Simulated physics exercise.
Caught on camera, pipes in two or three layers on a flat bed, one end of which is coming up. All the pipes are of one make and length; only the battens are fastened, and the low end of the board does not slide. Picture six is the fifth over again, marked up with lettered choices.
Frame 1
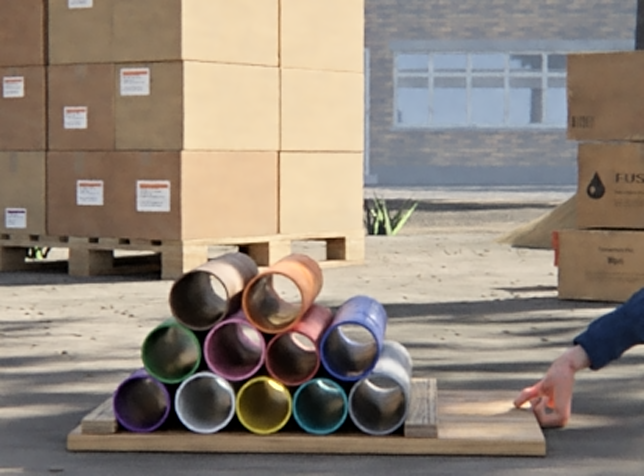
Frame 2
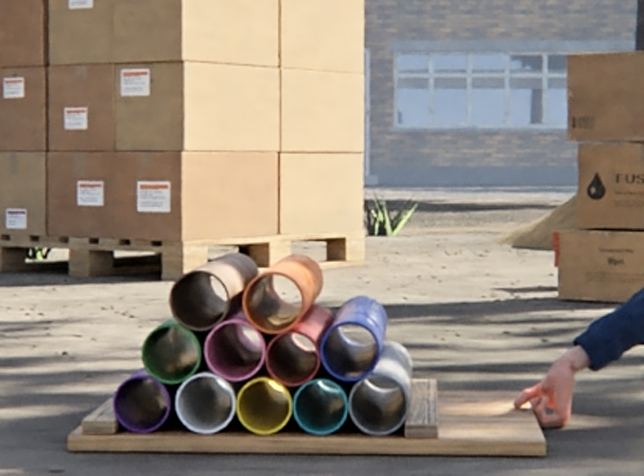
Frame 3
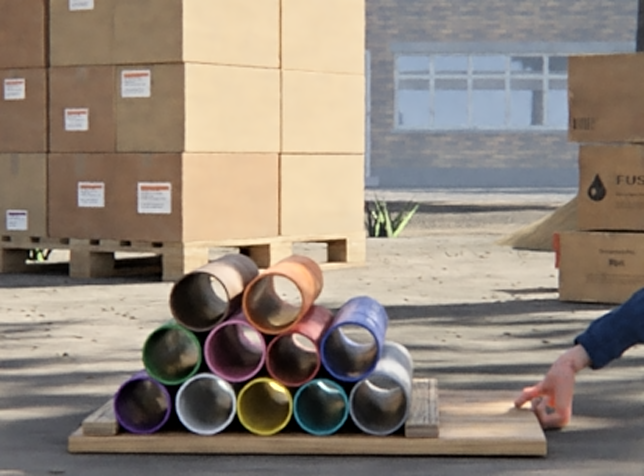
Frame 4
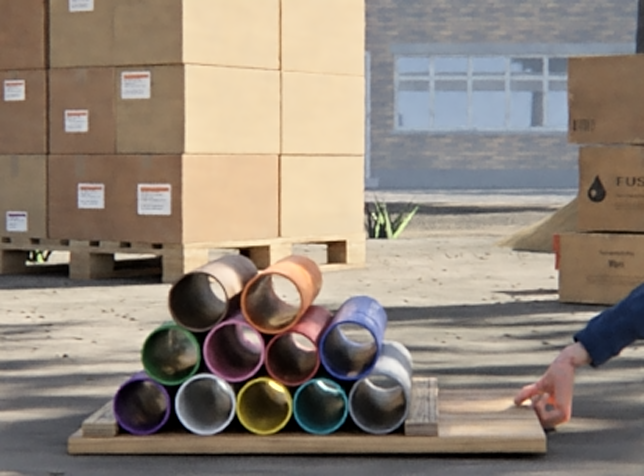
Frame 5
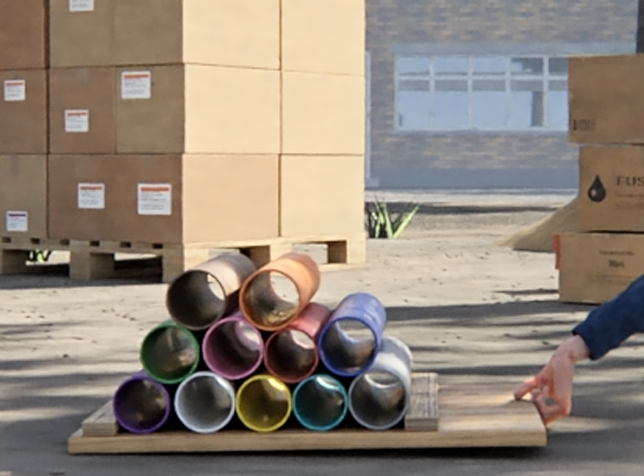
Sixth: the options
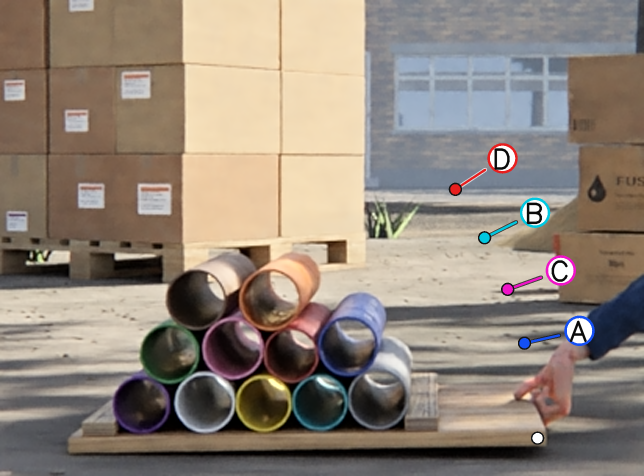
We see eleven coloured pipes stacked in three layers between battens on a wooden board outdoors, near cardboard boxes, while a hand at the right end touches the board, which barely moves as the pipes keep their arrangement.
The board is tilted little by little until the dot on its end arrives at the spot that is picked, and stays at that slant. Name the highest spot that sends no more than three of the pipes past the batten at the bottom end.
No higher than C.
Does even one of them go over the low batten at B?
Yes, at B.
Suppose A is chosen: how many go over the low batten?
At A the number is none.
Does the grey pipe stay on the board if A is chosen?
The grey pipe: Yes.
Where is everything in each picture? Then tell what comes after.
The first picture shows blue pipe (350, 350); pink pipe (235, 350); green pipe (171, 353).
The second picture shows green pipe (172, 354); brown pipe (200, 300).
The third picture shows board (316, 412); grey pipe (379, 404); white pipe (206, 404).
The fourth picture shows board (316, 412); purple pipe (142, 406); white pipe (206, 404).
The fifth picture shows board (317, 409); purple pipe (141, 404); white pipe (205, 402).
On the copy, A at (525, 343); B at (484, 238); C at (508, 289); D at (455, 190); the white dot at (538, 438).
On C. First, board at 14°.
Then, board at 20°.
Finally, board at 20°, none over the low batten.
By contrast, A none over the low batten; B six over the low batten; D six over the low batten.
